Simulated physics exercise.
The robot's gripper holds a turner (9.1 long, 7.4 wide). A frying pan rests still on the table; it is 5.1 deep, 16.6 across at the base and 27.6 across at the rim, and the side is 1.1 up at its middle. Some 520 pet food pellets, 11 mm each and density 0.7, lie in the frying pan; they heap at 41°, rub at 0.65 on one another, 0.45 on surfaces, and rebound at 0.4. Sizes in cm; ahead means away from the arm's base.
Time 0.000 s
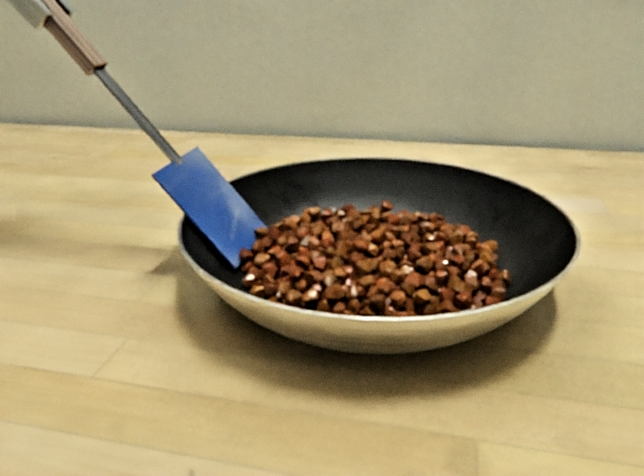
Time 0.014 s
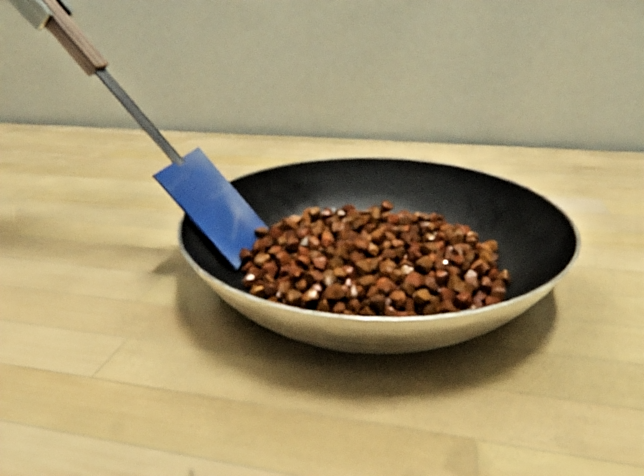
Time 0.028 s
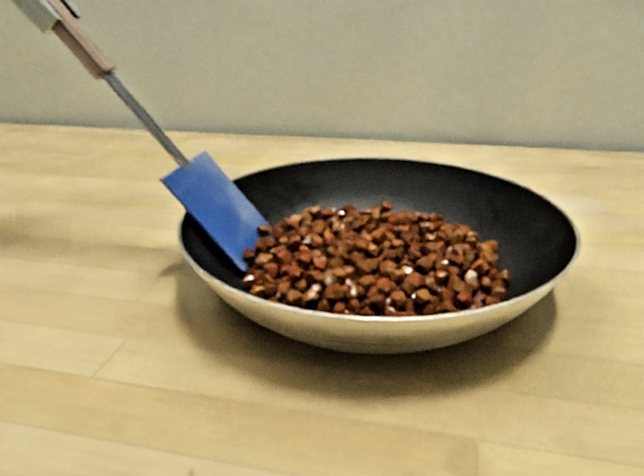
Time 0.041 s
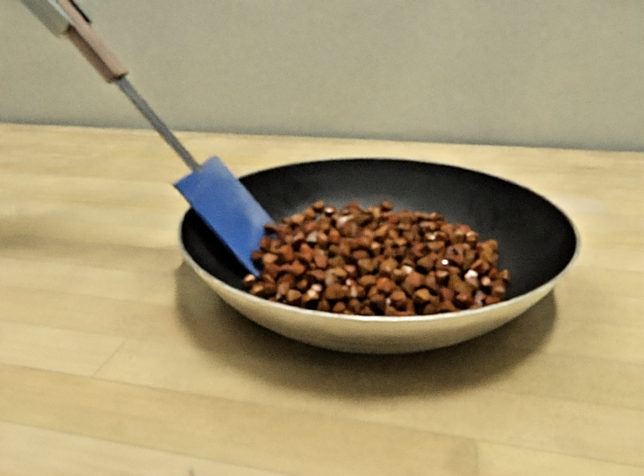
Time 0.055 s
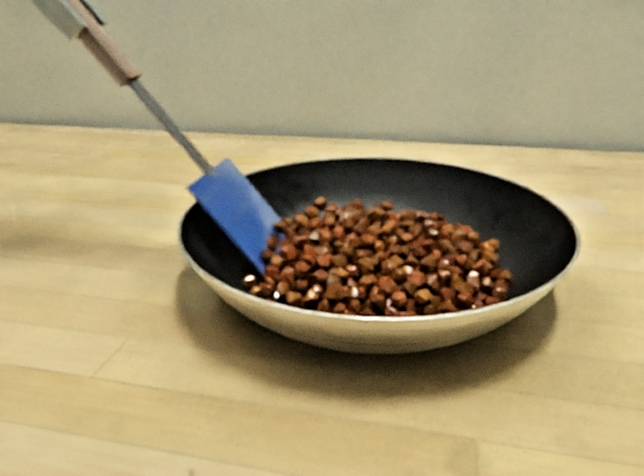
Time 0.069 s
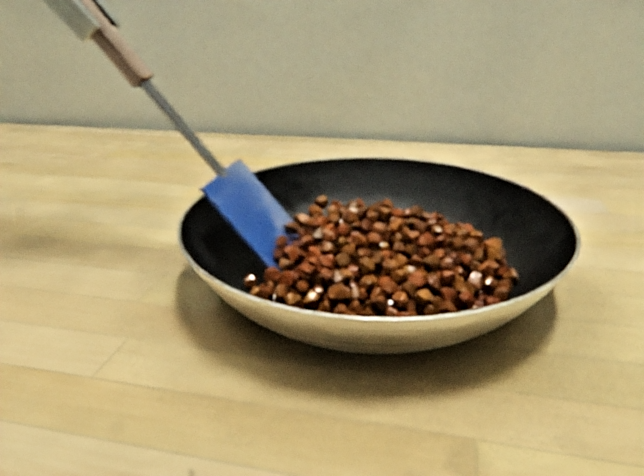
On a pale wooden tabletop, a dark frying pan sits still with a heap of small reddish-brown pieces inside. A gripper at the upper left holds a blue turner, barely moving at first, then sliding it a short way right into the heap, nudging the nearest pieces slightly rightward.
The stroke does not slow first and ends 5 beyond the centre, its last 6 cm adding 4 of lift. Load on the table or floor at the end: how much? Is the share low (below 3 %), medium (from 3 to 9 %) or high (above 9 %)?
The share is low, below 3 %.
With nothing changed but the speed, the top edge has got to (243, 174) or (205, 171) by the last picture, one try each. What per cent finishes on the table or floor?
10 % and 0 %.
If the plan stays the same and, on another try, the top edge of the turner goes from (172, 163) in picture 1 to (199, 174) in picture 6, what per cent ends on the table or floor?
About 0 per cent.
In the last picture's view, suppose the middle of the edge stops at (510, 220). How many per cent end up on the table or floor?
Estimate: Approx. 20 %.
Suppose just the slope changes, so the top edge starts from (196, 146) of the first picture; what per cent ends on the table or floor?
Spill: Approx. 0 per cent.
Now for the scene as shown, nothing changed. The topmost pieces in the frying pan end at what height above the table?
Top of the heap: Roughly 6.0 cm above the table top.
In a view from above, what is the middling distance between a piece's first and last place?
Roughly 3 centimetres.
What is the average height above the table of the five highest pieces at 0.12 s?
About 4 centimetres.
After 0.12 s, sloping 51°, highest piece 4 above the table; 520 in the frying pan.
After 0.17 s, sloping 51°, highest piece 6 above the table; 520 in the frying pan.
After 0.40 s, sloping 51°, highest piece 5 above the table; 518 in the frying pan, 1 on the table or floor, 1 on the blade or in flight.
After 1.45 s, sloping 51°, highest piece 5 above the table; 518 in the frying pan, 2 on the table or floor.
At rest, 518 in the frying pan, 2 on the table or floor. That is 0 % on the table or floor.
